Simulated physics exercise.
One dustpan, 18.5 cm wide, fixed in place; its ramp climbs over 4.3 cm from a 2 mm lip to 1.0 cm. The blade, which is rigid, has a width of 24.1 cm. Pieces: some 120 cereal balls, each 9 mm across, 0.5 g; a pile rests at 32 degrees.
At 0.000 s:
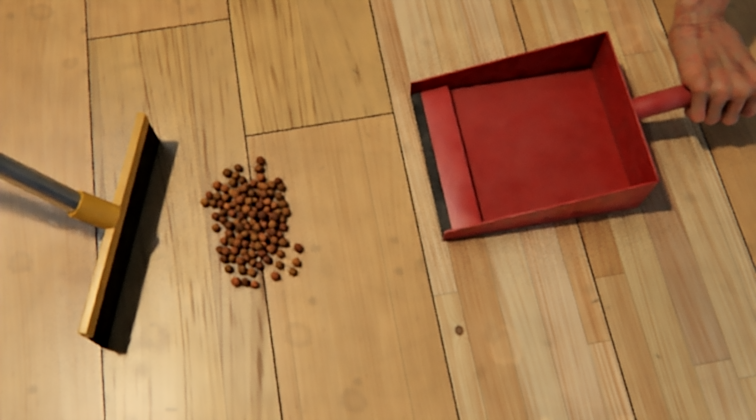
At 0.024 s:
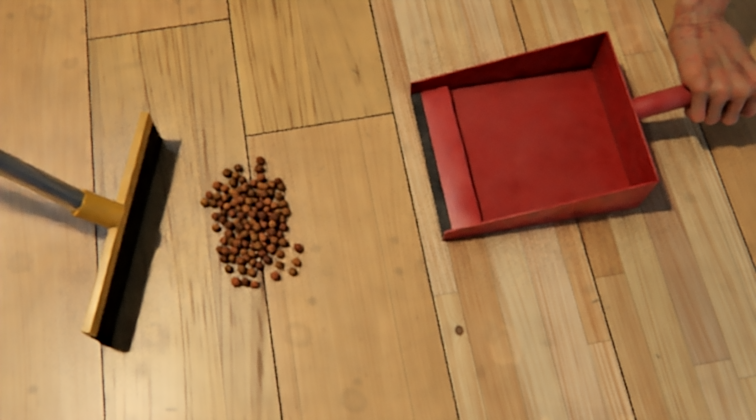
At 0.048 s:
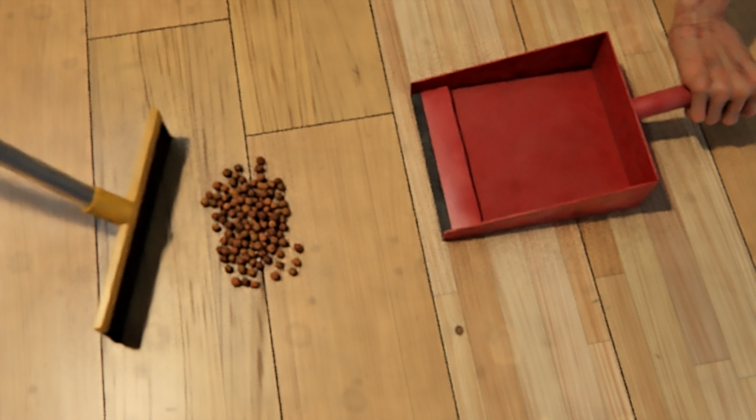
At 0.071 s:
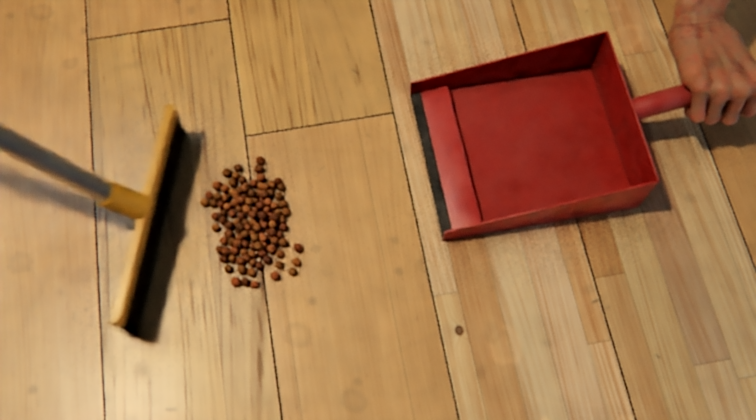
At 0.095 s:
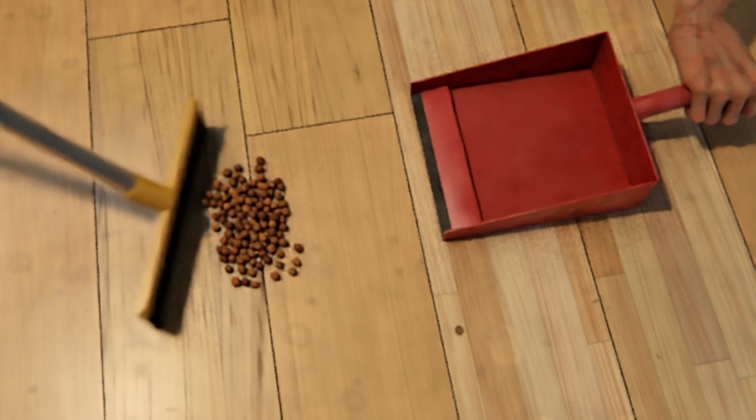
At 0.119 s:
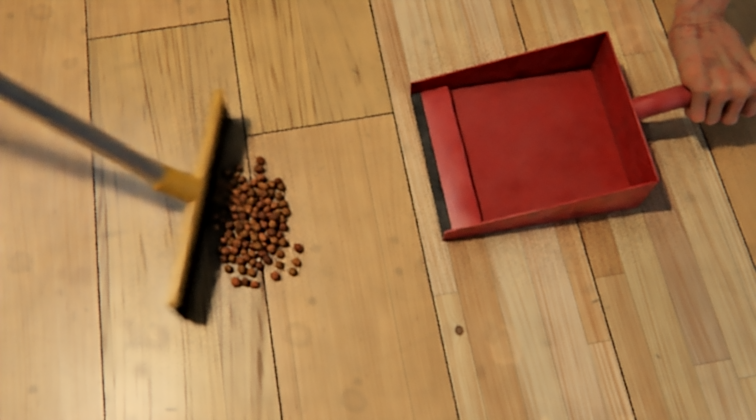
Yellow broom sliding right across a wooden floor into a pile of small brown balls while a hand holds a red dustpan still.
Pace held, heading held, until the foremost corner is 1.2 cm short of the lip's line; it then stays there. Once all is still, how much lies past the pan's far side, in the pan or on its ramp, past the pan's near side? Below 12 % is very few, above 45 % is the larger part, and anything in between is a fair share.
Far side: Very few, pan: A fair share, near side: A fair share.
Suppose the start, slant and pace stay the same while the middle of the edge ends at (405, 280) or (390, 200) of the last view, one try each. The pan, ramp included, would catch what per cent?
Some 15 per cent on the first try, 30 per cent on the second.
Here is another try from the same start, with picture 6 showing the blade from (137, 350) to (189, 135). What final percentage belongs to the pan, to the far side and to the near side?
Pan 5 % / far 0 % / near 70 %.
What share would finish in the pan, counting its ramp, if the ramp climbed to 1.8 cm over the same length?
I'd put it near 25 per cent, ramp counted.
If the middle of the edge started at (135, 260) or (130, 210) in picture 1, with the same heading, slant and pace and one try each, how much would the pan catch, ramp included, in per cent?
The two tries give some 25 % and some 25 %.
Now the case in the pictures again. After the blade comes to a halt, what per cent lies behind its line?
Some 0 percent of it.
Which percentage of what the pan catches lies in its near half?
Around 70 percent.
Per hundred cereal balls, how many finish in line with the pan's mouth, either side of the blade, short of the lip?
Roughly 35 in a hundred.
After 0.22 s, middle of the blade 13 cm from the lip; 0 % over the lip, far side 0 %, near side 20 %.
After 0.28 s, middle of the blade 7 cm from the lip; 0 % over the lip, far side 0 %, near side 30 %.
Then, at 0.48 s, middle of the blade 5 cm from the lip; 35 % over the lip, far side 0 %, near side 35 %.
At rest (1.3 s), far side 0 %, pan 30 %, near side 35 %, in front of the lip or behind the blade 35 %.
